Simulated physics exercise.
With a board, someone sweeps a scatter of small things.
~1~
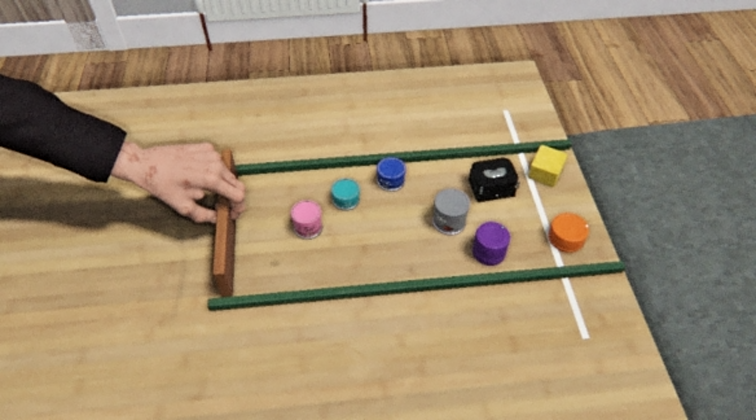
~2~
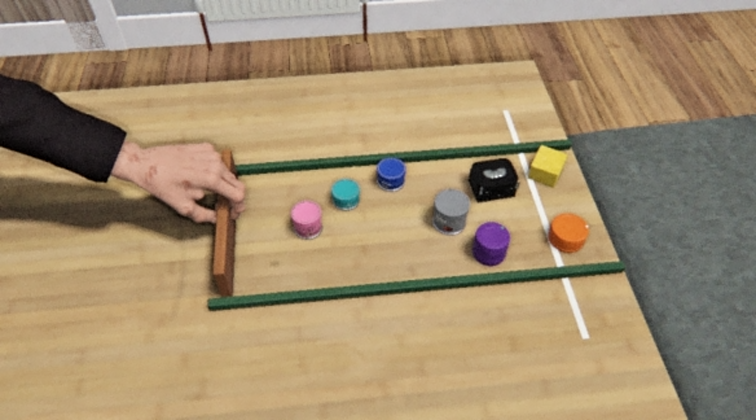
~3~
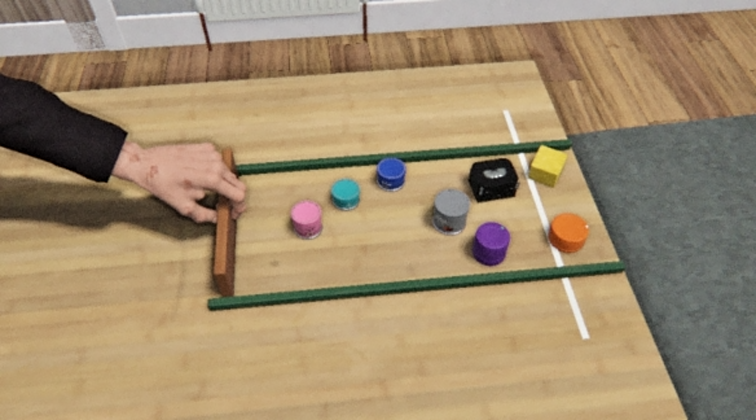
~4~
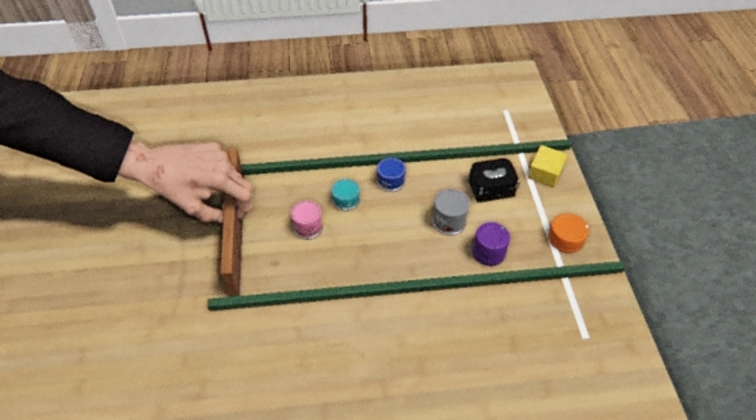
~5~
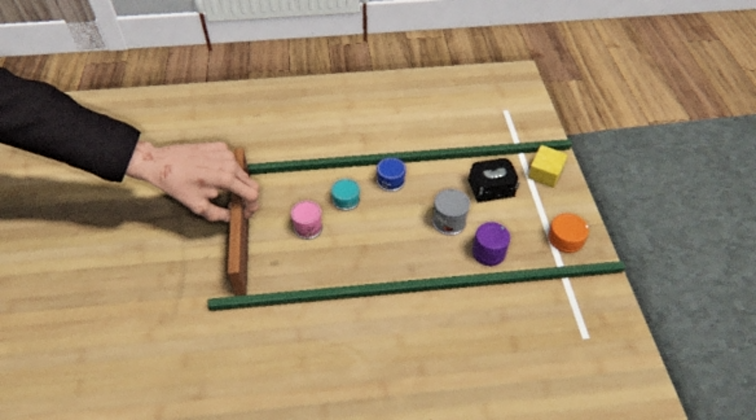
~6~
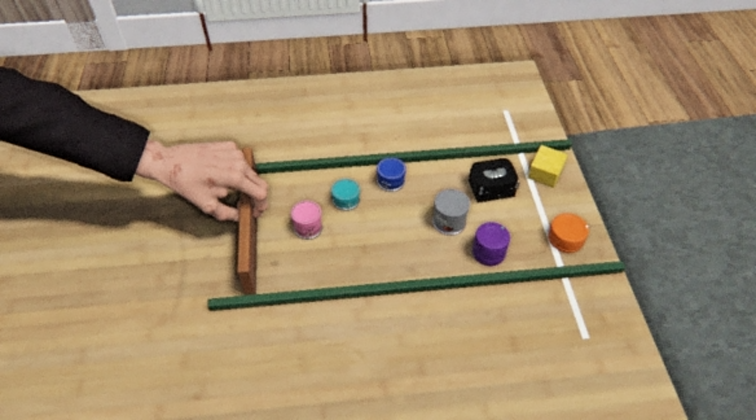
On a wooden tabletop between two green rails, a hand holds a brown board upright at the left of a scatter of small colourful pots, a black case and a yellow block. The board stays still at first, then the hand slides it slightly right, toward the pink tin, while the objects remain unmoved.
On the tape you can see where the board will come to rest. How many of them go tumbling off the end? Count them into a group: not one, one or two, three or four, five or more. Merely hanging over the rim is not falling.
Overboard: One to two.
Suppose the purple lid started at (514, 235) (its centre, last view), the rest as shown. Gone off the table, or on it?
Well, this time it stays in place.
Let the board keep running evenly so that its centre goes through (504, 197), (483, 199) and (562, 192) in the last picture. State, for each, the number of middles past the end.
First 0, then 0, then 3.
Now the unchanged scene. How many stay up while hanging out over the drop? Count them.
Looks like 2 of them.
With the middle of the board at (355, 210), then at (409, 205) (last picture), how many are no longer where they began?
Note: First position 2; second position 4.
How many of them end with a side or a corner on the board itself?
4 are in contact with it.
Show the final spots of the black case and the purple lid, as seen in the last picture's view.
(580, 172), and the other (573, 239).
Early on, none off yet; yellow block at rest near (547, 167); orange lid at rest near (568, 233); black case at rest near (493, 180).
Finally, the number that fall off is one or two; lost, yellow block.
